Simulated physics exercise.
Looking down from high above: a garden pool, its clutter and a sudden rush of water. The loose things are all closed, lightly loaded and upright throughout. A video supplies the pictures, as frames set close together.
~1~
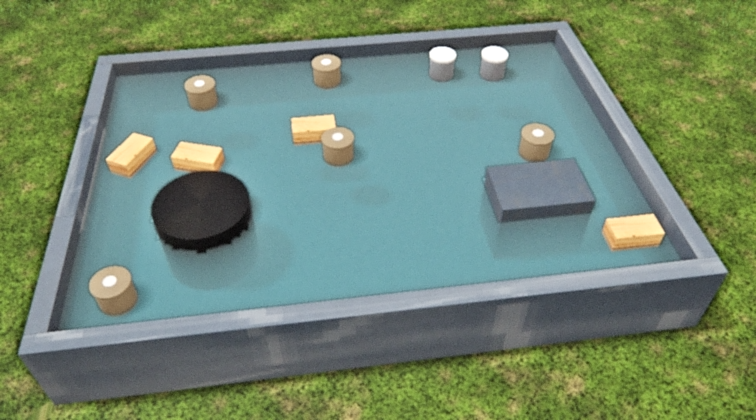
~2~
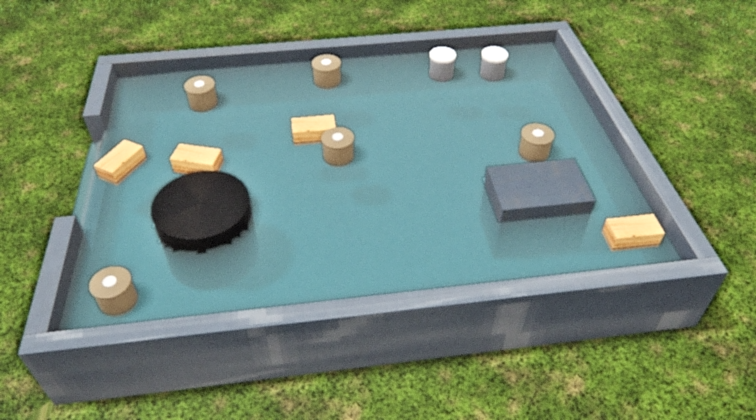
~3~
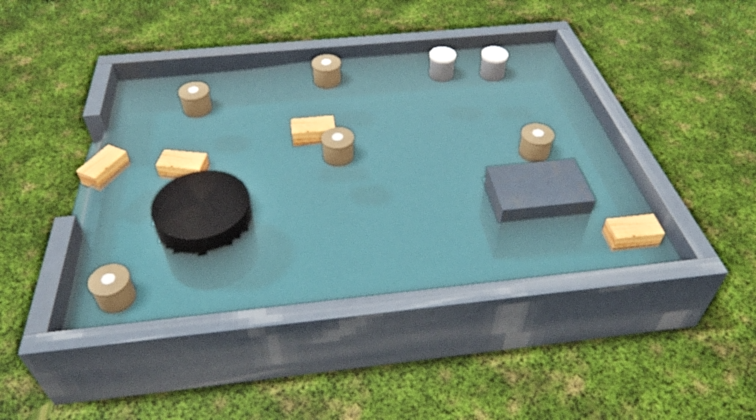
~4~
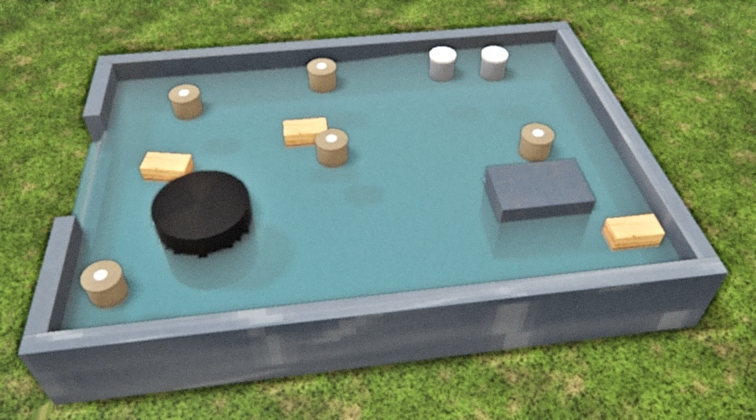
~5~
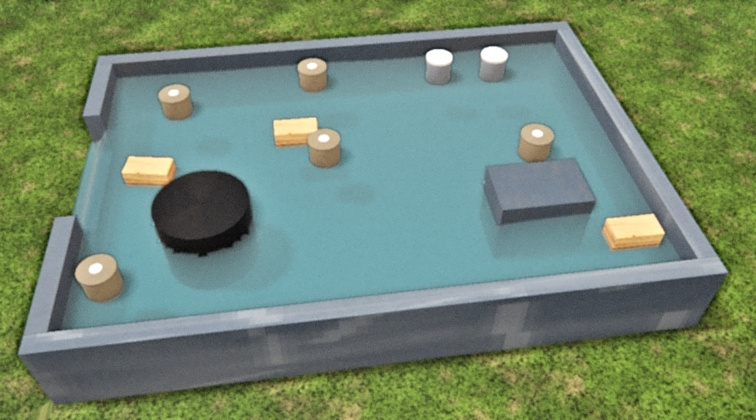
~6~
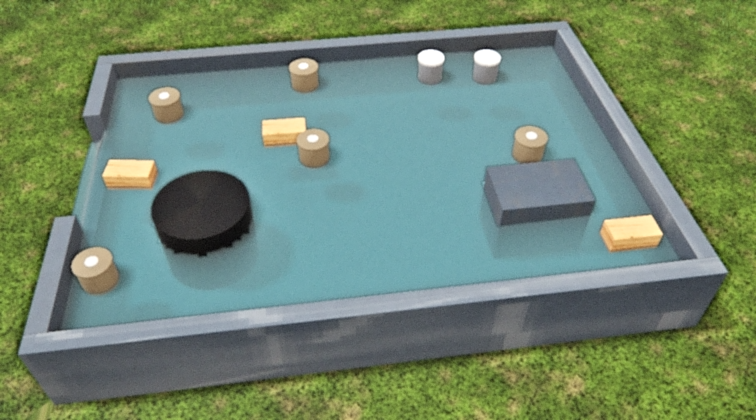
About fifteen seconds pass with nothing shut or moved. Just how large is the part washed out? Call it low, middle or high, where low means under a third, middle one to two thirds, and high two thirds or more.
Middle.
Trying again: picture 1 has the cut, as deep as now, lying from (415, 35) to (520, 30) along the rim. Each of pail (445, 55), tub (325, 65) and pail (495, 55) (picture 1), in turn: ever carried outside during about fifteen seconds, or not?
Outcome by item: Exited / exited / exited.
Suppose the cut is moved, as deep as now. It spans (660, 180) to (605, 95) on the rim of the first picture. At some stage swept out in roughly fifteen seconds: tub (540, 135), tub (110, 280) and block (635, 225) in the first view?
Item one: Leaves; item two: Remains; item three: Leaves.
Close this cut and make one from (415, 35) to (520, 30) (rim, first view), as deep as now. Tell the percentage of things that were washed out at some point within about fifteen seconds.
Something like 30 percent.
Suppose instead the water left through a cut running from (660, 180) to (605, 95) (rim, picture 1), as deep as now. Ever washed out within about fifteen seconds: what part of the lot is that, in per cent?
About 30 per cent.
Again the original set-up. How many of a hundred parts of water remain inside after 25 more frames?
68 %.
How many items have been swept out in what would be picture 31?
I make it 4.
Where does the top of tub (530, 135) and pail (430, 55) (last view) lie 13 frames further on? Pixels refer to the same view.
I'd expect them about (498, 148) and (393, 68).
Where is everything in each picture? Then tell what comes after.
A block at (197, 153) floats; a tub at (200, 84) floats; 0 of 11 have shifted, in the first frame.
A block at (196, 154) floats; a tub at (199, 85) floats; 1 of 11 have shifted, in the second frame.
A block at (182, 160) floats, close to its start; a tub at (194, 91), afloat, close to its start; 4 of 11 have shifted, in the third frame.
A block at (166, 162), afloat, close to its start; a tub at (184, 94), afloat, close to its start; 5 of 11 have shifted, in the fourth frame.
A block at (148, 166) floats, a stride from its start; a tub at (174, 94), afloat, close to its start; 7 of 11 have shifted, in the fifth frame.
A block at (128, 168), afloat, a stride from its start; a tub at (164, 97) floats, close to its start; 9 of 11 have shifted, in the sixth frame.
A moment on, 2 of 11 are out; 9 afloat.
Next, 3 of 11 are out; 8 afloat.
Later, 4 of 11 are out; 7 afloat.
In the end, 4 of 11 are out; 7 afloat.
